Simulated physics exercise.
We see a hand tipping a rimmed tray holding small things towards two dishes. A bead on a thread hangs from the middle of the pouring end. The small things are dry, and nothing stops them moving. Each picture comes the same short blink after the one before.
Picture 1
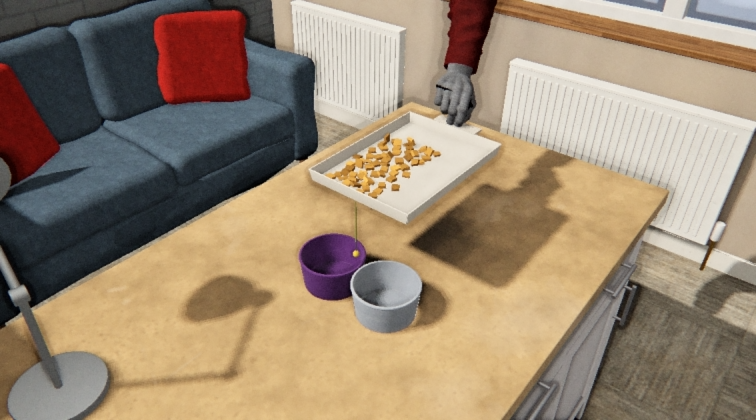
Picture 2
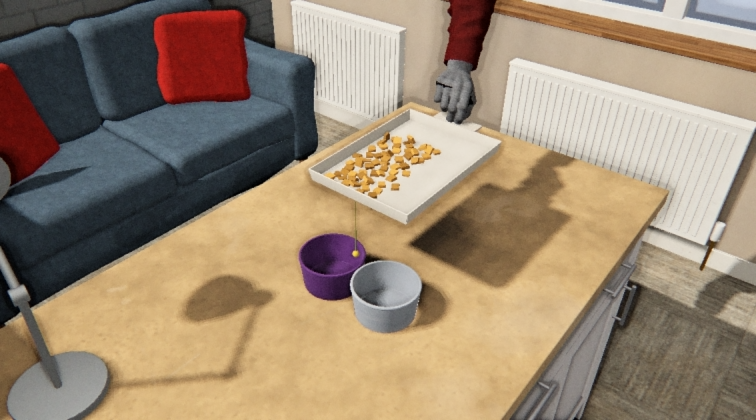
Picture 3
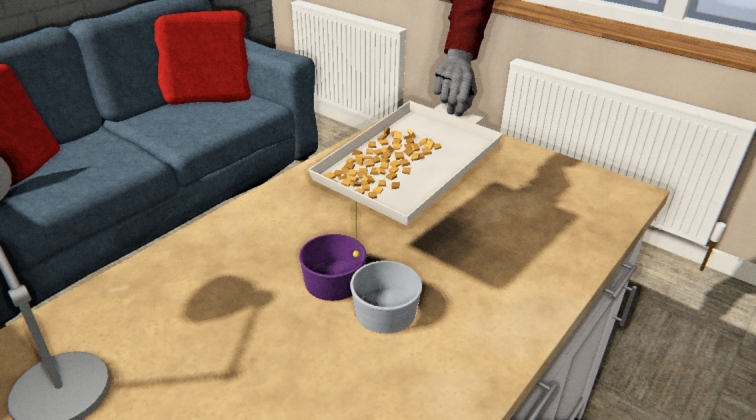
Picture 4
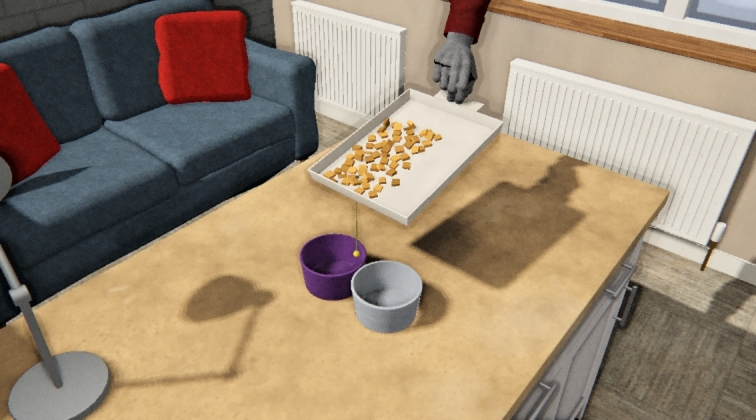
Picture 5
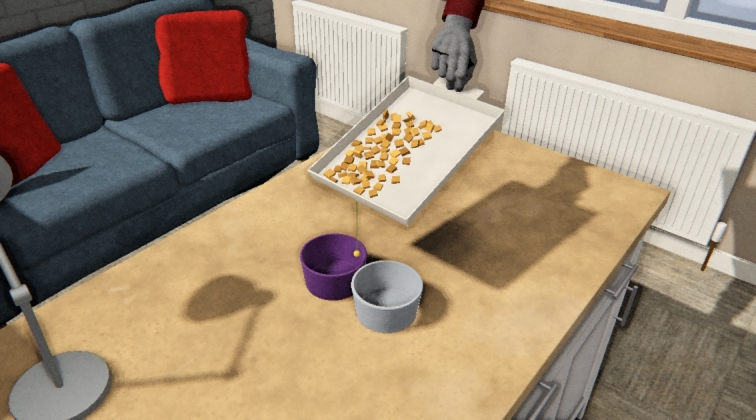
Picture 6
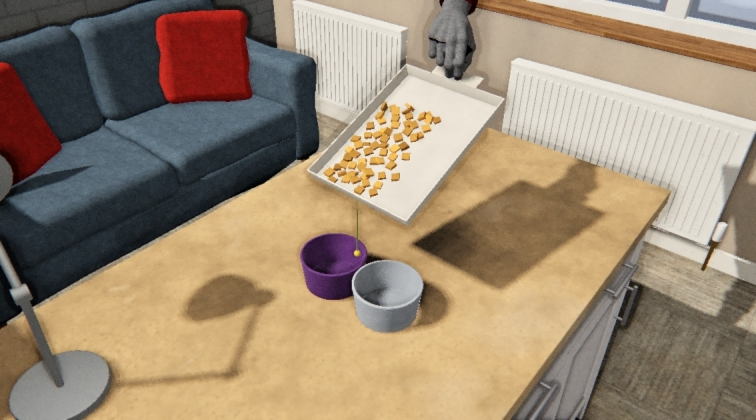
At the start, a gray hand in a red sleeve holds a nearly level white tray of golden cereal squares above a purple dish and a gray dish on a wooden counter. The hand then gradually raises the tray's far end, steepening its slope, while the cereal stays on it.
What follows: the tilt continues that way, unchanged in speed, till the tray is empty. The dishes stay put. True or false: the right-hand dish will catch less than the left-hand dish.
False, the right-hand dish catches more.
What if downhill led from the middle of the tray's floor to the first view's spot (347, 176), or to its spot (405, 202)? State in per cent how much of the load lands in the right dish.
Lab note: Try 1 = 0 %, try 2 = 100 %.
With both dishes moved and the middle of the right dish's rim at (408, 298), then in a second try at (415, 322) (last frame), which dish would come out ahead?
The first time the left-side one comes out ahead, the second time the left-side one.
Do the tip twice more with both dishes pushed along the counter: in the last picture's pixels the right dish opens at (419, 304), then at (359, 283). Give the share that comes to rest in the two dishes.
Result: 40 % and 70 %.
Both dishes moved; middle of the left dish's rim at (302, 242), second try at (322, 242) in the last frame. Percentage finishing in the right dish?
Trial 1 around 40 percent, trial 2 around 20 percent.
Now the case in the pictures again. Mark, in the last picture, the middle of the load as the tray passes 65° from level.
The middle of the load sits near (355, 176).
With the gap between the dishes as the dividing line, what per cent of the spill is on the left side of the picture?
It amounts to some 90 percent.
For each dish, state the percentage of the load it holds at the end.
Left dish: 10 %, right dish: 30 %.
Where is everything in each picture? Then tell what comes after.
The first picture shows corners of the pouring end at (312, 169) and (407, 213), level; middle of the load at (376, 164), cereal squares; left dish at (311, 281); right dish at (364, 313); bead on its thread at (356, 254).
The second picture shows corners of the pouring end at (312, 169) and (407, 213), level; middle of the load at (376, 163).
The third picture shows corners of the pouring end at (312, 169) and (406, 214), tipped barely, level across its low end; middle of the load at (376, 160).
The fourth picture shows corners of the pouring end at (311, 169) and (406, 215), tipped a little, level across its low end; middle of the load at (376, 155).
The fifth picture shows corners of the pouring end at (311, 169) and (406, 216), tipped clearly, level across its low end; middle of the load at (376, 150).
The sixth picture shows corners of the pouring end at (310, 169) and (406, 218), tipped clearly, level across its low end; middle of the load at (375, 146); left dish at (312, 281); right dish at (365, 313).
Soon after the last picture, tray tipped steeply; all on the tray.
A little later, tray tipped past a quarter turn; most on the tray; a stray few in the right dish; a small part outside both; a stray few in the air.
Later still, tray tipped past a quarter turn; about a third in the right dish; a small part in the left dish; about half outside both.
At rest, tray tipped past a quarter turn; about a third in the right dish; a small part in the left dish; about half outside both.
